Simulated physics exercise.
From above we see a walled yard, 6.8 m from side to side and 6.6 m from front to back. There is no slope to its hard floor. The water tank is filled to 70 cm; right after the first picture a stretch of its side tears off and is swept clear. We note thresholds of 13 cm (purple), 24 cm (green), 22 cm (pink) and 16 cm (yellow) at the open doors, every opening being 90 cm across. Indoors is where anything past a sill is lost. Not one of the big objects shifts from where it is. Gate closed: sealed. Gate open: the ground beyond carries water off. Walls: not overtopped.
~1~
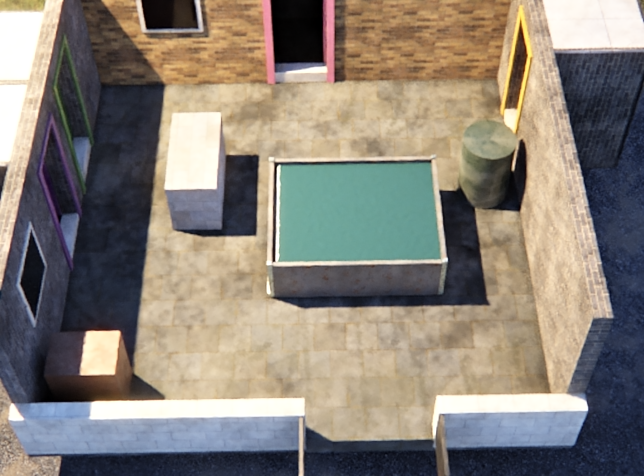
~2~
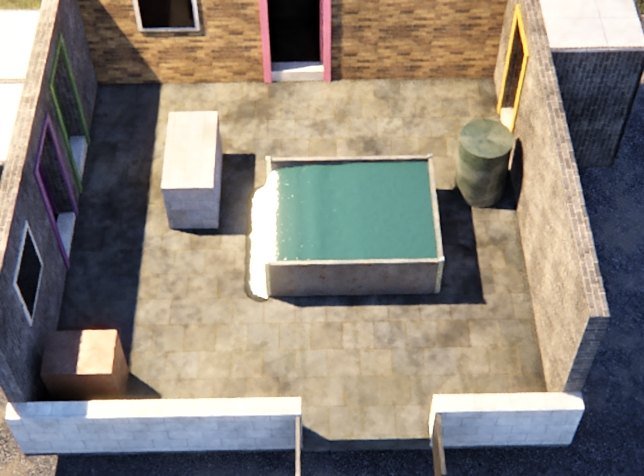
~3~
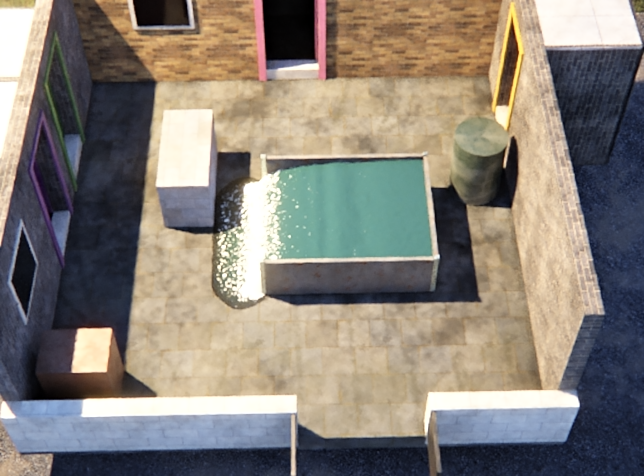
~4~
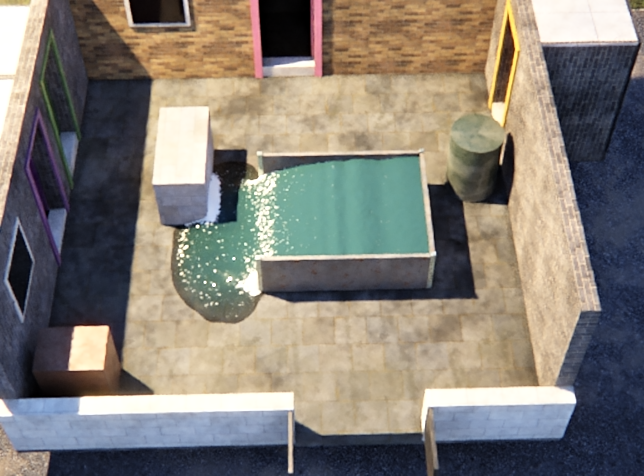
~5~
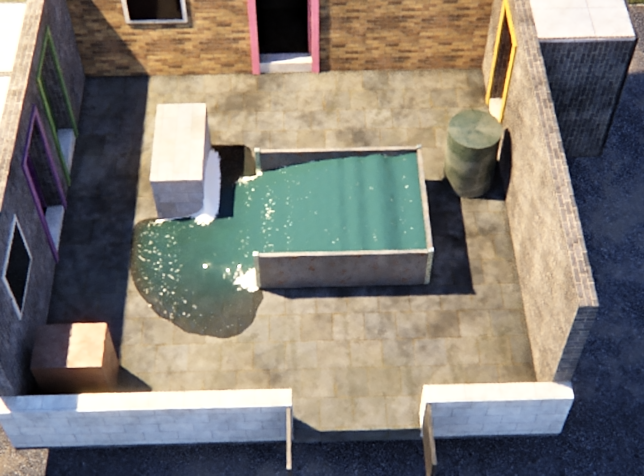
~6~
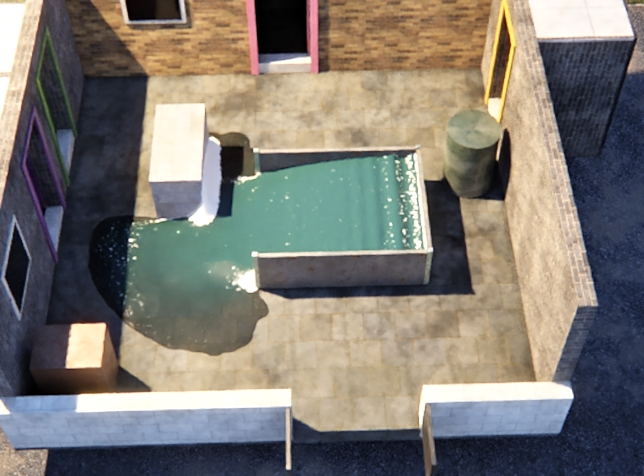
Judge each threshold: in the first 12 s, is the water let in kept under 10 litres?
As I see it, the purple door will let too much through; the green door will not let too much through; the pink door will not let too much through; the yellow door will not let too much through.
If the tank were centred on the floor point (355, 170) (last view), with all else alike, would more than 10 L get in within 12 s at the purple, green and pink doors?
Checking the limit: Purple is within it, green is within it and pink is within it.
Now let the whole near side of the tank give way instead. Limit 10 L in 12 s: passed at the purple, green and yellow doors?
Purple: Within the limit; green: Within the limit; yellow: Within the limit.
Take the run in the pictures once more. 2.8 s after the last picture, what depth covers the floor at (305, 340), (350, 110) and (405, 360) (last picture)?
0, 5 and 0 cm.
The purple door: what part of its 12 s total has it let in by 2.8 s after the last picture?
It comes to about 90 per cent.
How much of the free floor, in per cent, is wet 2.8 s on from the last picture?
Around 60 per cent.
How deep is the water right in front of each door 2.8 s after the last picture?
Centimetres: Purple 21 / green 6 / pink 17 / yellow 2.
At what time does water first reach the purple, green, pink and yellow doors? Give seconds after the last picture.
Purple: 0.1 s; green: 0.9 s; pink: 0.8 s; yellow: 2.8 s.
Then, 0.7 s after the last picture water covers 30 % of the floor and is deepest (48 cm) near (216, 209); purple door 23 cm at the sill, 39 L in, green door not reached, pink door not reached, yellow door not reached.
Then, 1.5 s after the last picture water covers 40 % of the floor and is deepest (53 cm) near (31, 423); purple door 28 cm at the sill, 104 L in, green door 5 cm at the sill, 0 L in, pink door 21 cm at the sill, 0 L in, yellow door not reached.
Then, 2.8 s after the last picture water covers 60 % of the floor and is deepest (29 cm) near (31, 423); purple door 21 cm at the sill, 180 L in, green door 6 cm at the sill, 0 L in, pink door 17 cm at the sill, 0 L in, yellow door not reached.
Then, 6.3 s after the last picture water covers 95 % of the floor and is deepest (14 cm) near (81, 104); purple door 8 cm at the sill, 197 L in, green door 8 cm at the sill, 0 L in, pink door 9 cm at the sill, 1 L in, yellow door 9 cm at the sill, 0 L in.
Then, 11.3 s after the last picture water covers 100 % of the floor and is deepest (13 cm) near (459, 126); purple door 6 cm at the sill, 197 L in, green door 7 cm at the sill, 0 L in, pink door 6 cm at the sill, 1 L in, yellow door 13 cm at the sill, 0 L in.
